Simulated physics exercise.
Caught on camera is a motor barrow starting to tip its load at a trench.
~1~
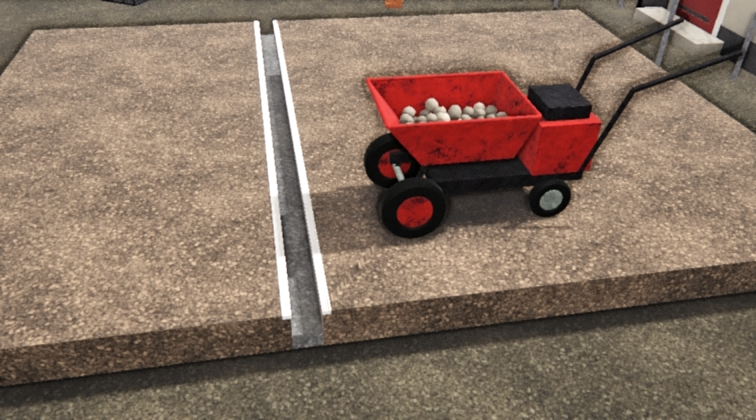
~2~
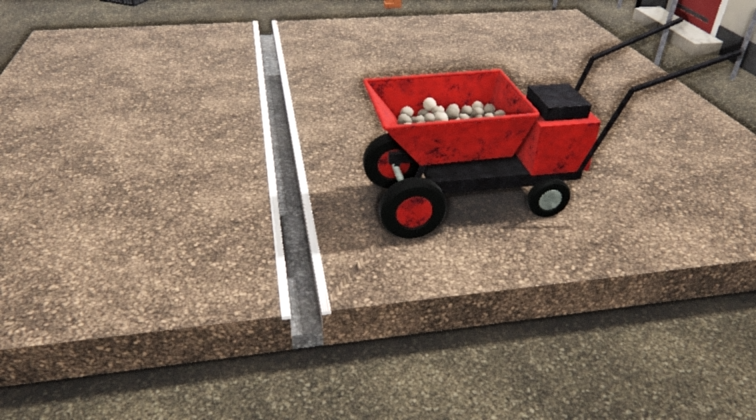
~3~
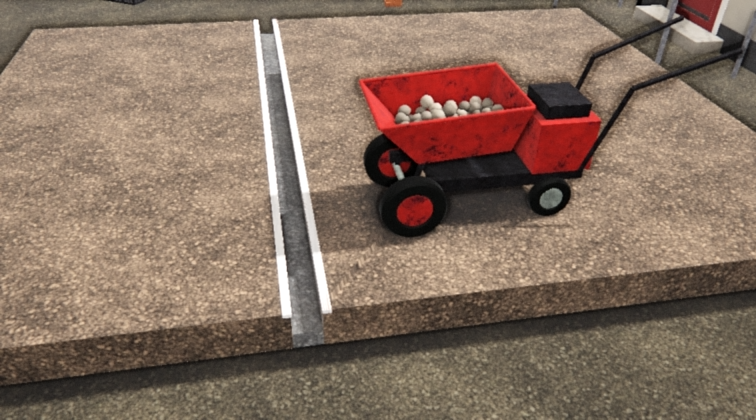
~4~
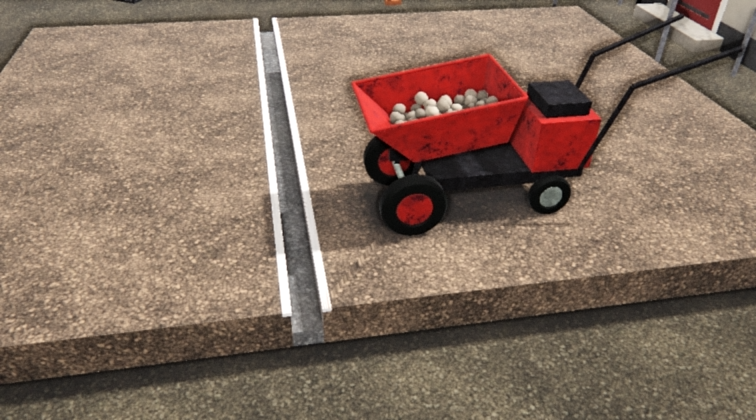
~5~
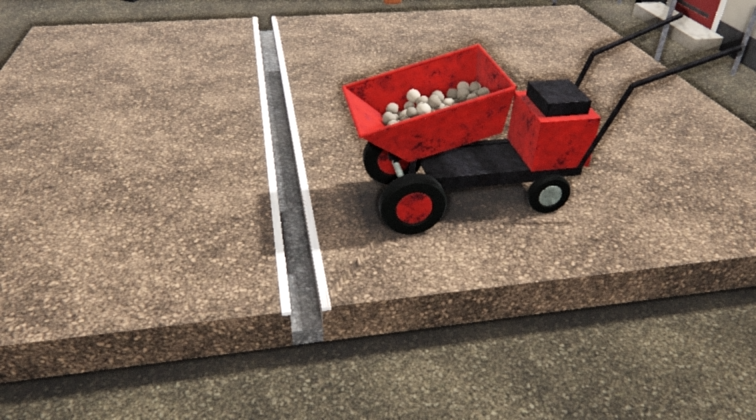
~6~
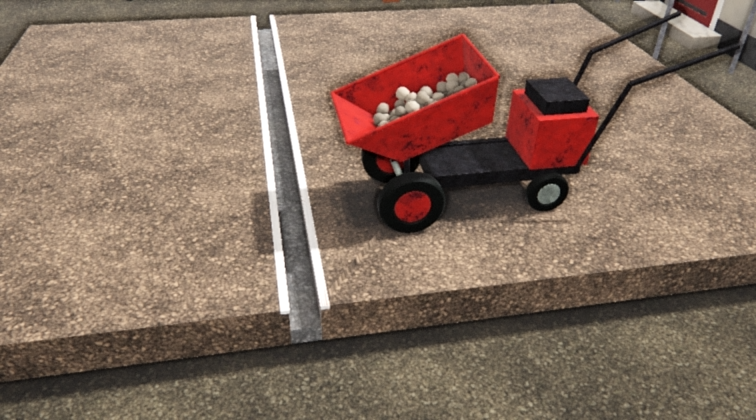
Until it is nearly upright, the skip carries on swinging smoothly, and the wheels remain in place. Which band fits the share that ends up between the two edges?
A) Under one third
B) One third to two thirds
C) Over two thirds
C, over two thirds.
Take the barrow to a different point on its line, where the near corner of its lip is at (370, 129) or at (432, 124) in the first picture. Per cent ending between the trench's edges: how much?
Approximately 40 per cent and 30 per cent, in that order.
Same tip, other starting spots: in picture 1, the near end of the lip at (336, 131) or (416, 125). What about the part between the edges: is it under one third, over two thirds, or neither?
In the first case below one third, in the second case the middle third.
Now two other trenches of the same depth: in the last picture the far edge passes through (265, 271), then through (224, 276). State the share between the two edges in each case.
The first case gives around 90 percent, and the second around 100 percent.
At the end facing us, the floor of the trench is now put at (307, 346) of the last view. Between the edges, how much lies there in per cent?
I'd guess close to 80 percent.
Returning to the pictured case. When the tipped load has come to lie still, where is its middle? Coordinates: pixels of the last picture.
I'd put the middle somewhere around (288, 219).
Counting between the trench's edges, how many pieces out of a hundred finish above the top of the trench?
It works out at about 30 percent.
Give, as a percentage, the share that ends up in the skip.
0 per cent, roughly.
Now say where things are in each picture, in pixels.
In the first frame, lip of the skip at (388, 127), level; top of the load at (443, 120), river pebbles; first edge of the trench at (320, 271); far edge at (282, 275), the trench under half as wide as the skip, and about as deep as wide.
In the second frame, lip of the skip at (385, 128), tipped barely; top of the load at (451, 114).
In the third frame, lip of the skip at (380, 129), tipped barely; top of the load at (486, 114).
In the fourth frame, lip of the skip at (372, 131), tipped a little; top of the load at (481, 107).
In the fifth frame, lip of the skip at (361, 136), tipped clearly; top of the load at (473, 99).
In the sixth frame, lip of the skip at (348, 143), tipped clearly; top of the load at (454, 95); first edge of the trench at (318, 265); far edge at (281, 270).
Soon after the last picture, skip tipped steeply; all in the skip.
A little later, skip tipped right over; about two thirds in the skip; about a quarter in or heaped over the trench; a small part beyond it; a stray few falling.
Later still, skip tipped right over; a stray few in the skip; most in or heaped over the trench; about a quarter beyond it.
At rest, skip tipped right over; a stray few in the skip; most in or heaped over the trench; about a quarter beyond it.
